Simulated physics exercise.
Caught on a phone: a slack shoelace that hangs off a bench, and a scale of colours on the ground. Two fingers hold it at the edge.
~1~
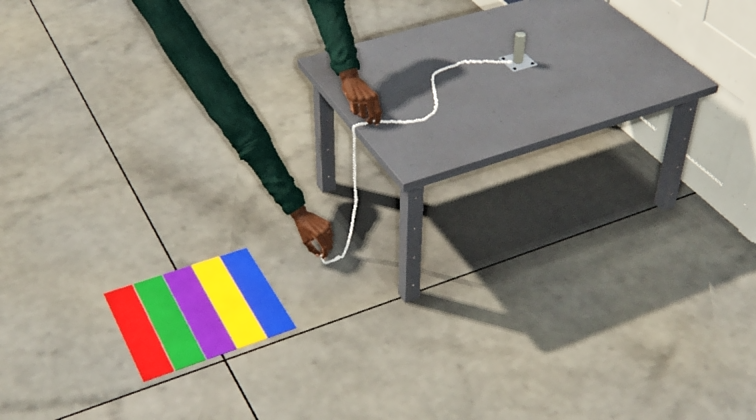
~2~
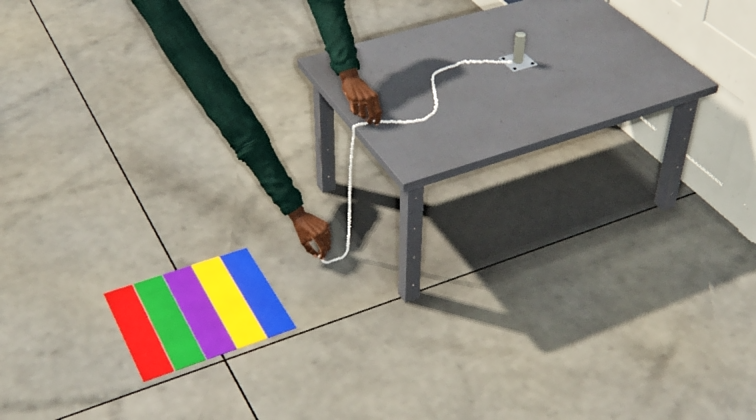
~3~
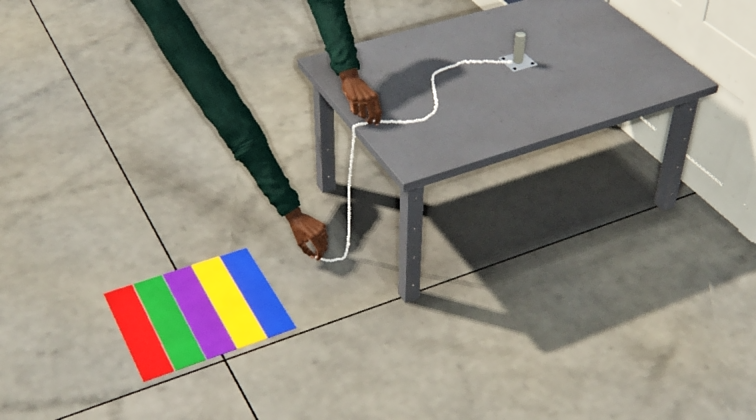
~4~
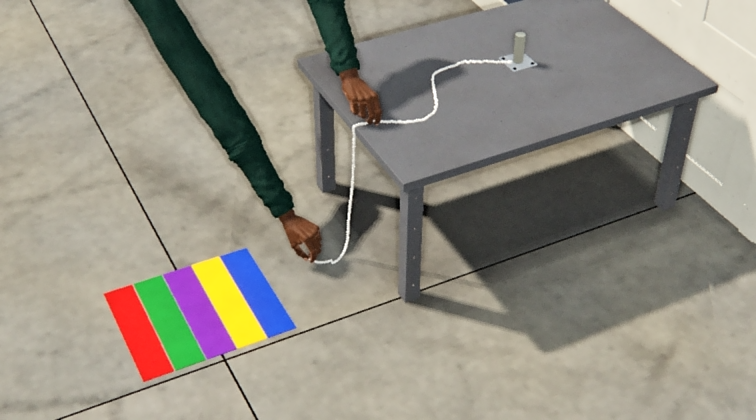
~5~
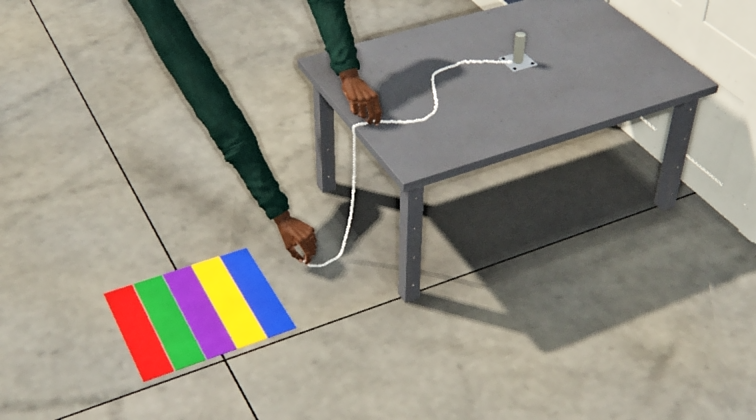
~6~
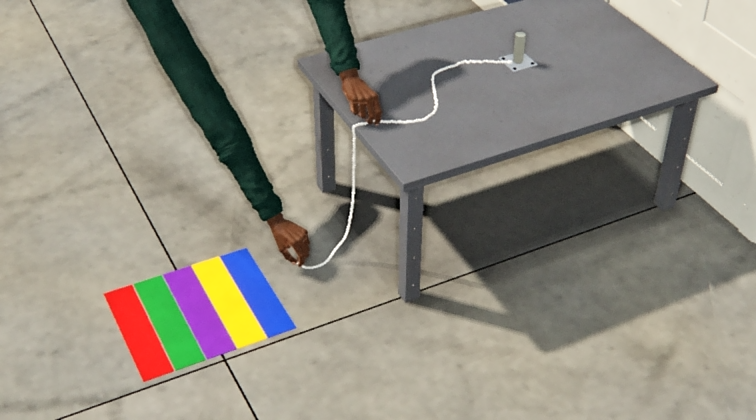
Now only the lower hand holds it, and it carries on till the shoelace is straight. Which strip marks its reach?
The end stops over the green strip.
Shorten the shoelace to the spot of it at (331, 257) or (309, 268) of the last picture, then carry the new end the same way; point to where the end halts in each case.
About (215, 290) and (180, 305).
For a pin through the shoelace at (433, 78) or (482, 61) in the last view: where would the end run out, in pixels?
The places are (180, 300) and (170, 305).
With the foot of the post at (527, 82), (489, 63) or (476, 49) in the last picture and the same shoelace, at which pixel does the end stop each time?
About (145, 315), (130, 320) and (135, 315).
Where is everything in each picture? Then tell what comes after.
End (321, 255); blue (273, 317); yellow (244, 328); purple (214, 338); green (182, 349); red (151, 360), in the first picture.
End (319, 256); shoelace through (482, 62) (433, 80) (428, 118) (359, 125) (350, 183) (348, 240), in the second picture.
End (316, 257), in the third picture.
End (310, 259); shoelace through (482, 62) (433, 80) (428, 118) (359, 125) (352, 183) (347, 241), in the fourth picture.
End (304, 261), in the fifth picture.
End (298, 263); shoelace through (482, 62) (433, 80) (428, 118) (359, 125) (354, 182) (343, 241), in the sixth picture.
Soon after, end near (213, 291); over yellow.
Then, end near (181, 302); over purple.
At full stretch, end near (160, 309); over green. It gets as far as the green strip.
